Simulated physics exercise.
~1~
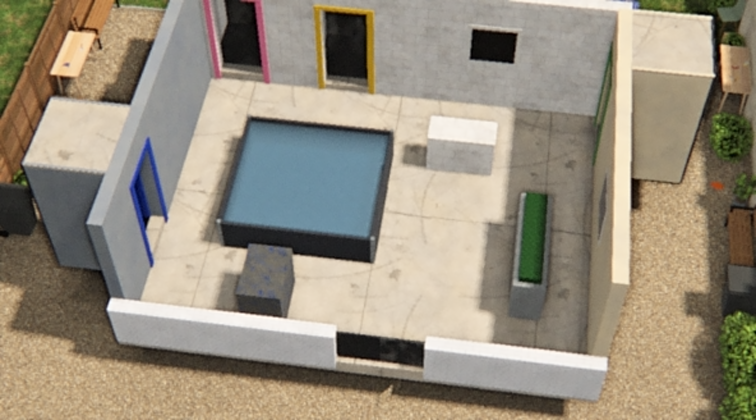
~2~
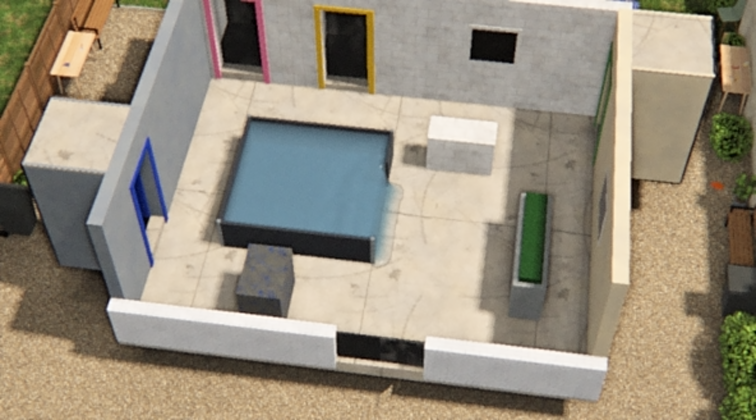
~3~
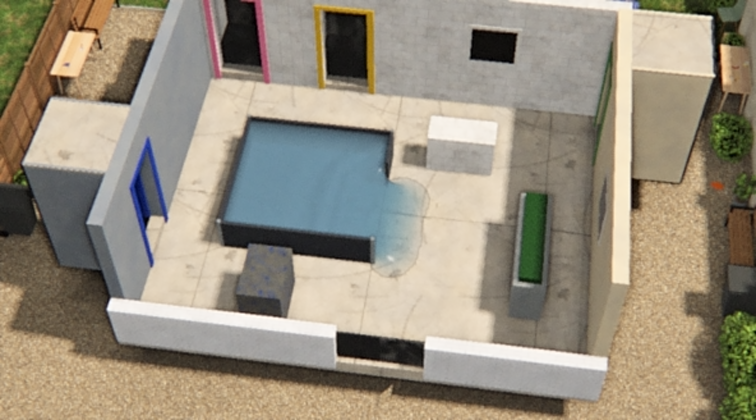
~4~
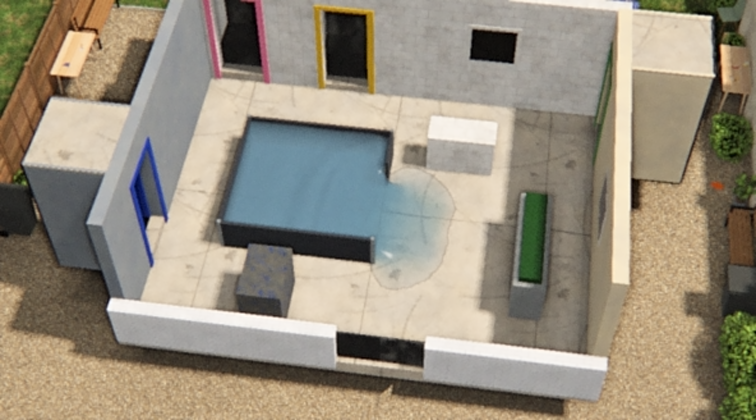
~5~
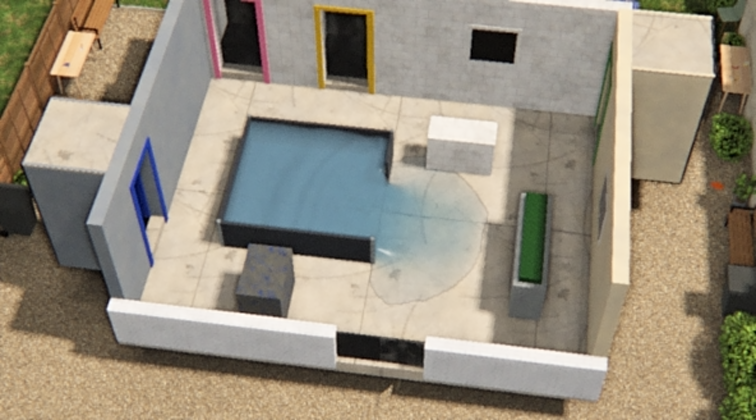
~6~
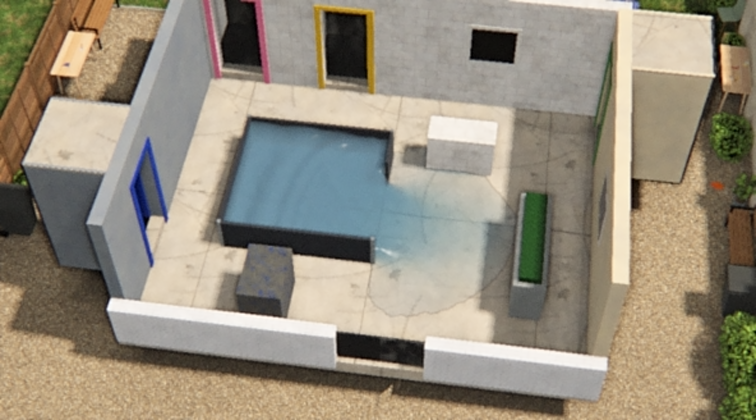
Water in a square, dark-sided open tank lies still, then pours through a gap in the tank's right side and spreads rightward in a thin, rounded sheet across the pale floor, reaching the green-topped planter. The walled yard is seen from high above, with pink and yellow door surrounds at the back and a blue one at left. A white block and a dark grey block stay put, and the camera remains still.
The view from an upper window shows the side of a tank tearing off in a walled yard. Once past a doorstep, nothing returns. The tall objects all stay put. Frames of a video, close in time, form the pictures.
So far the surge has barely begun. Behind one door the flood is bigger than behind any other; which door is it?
It is the green door.
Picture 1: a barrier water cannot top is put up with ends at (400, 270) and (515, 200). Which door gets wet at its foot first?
That's the door marked green.
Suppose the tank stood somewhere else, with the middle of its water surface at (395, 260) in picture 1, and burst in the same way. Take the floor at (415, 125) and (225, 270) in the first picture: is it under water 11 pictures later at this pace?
Well, the first point ends up unwetted, and the second one ends up unwetted.
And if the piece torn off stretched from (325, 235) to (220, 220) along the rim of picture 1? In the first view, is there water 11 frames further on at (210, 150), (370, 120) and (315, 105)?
In sequence the three spots come out still bare, then still bare, then still bare.
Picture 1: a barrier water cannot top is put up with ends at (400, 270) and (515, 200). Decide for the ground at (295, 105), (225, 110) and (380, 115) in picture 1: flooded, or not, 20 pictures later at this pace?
First spot unreached, second unreached, third soaked.
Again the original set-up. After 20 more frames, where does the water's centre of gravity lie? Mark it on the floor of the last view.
Roughly at (422, 230).
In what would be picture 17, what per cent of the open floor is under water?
About 35 in a hundred.
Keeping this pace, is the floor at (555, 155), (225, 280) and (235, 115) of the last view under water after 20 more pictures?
Taking them one at a time, they come out soaked, high and dry, high and dry.
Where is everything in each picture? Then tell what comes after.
In the first frame, still water in the open tank at (308, 178).
In the second frame, the front is at (392, 186), out from the gap at (378, 216).
In the third frame, water pours out at (378, 217) and has run to (412, 183).
In the fourth frame, the front is at (429, 178), out from the gap at (378, 217).
In the fifth frame, water pours out at (378, 218) and has run to (482, 211).
In the sixth frame, water pours out at (378, 217) and has run to (511, 217).
A moment on, water covers 25 % of the floor; blue door not reached, green door not reached, yellow door not reached, pink door not reached.
Next, water covers 35 % of the floor; blue door not reached, green door wet at the sill, nothing in, yellow door not reached, pink door not reached.
Then, water covers 50 % of the floor; blue door not reached, green door a trickle in, yellow door not reached, pink door not reached.
Later, water covers 85 % of the floor; blue door wet at the sill, nothing in, green door a lot in, yellow door wet at the sill, nothing in, pink door not reached.
In the end, water covers 100 % of the floor; blue door wet at the sill, nothing in, green door a lot in, yellow door wet at the sill, nothing in, pink door wet at the sill, nothing in; the green door has let in the most.
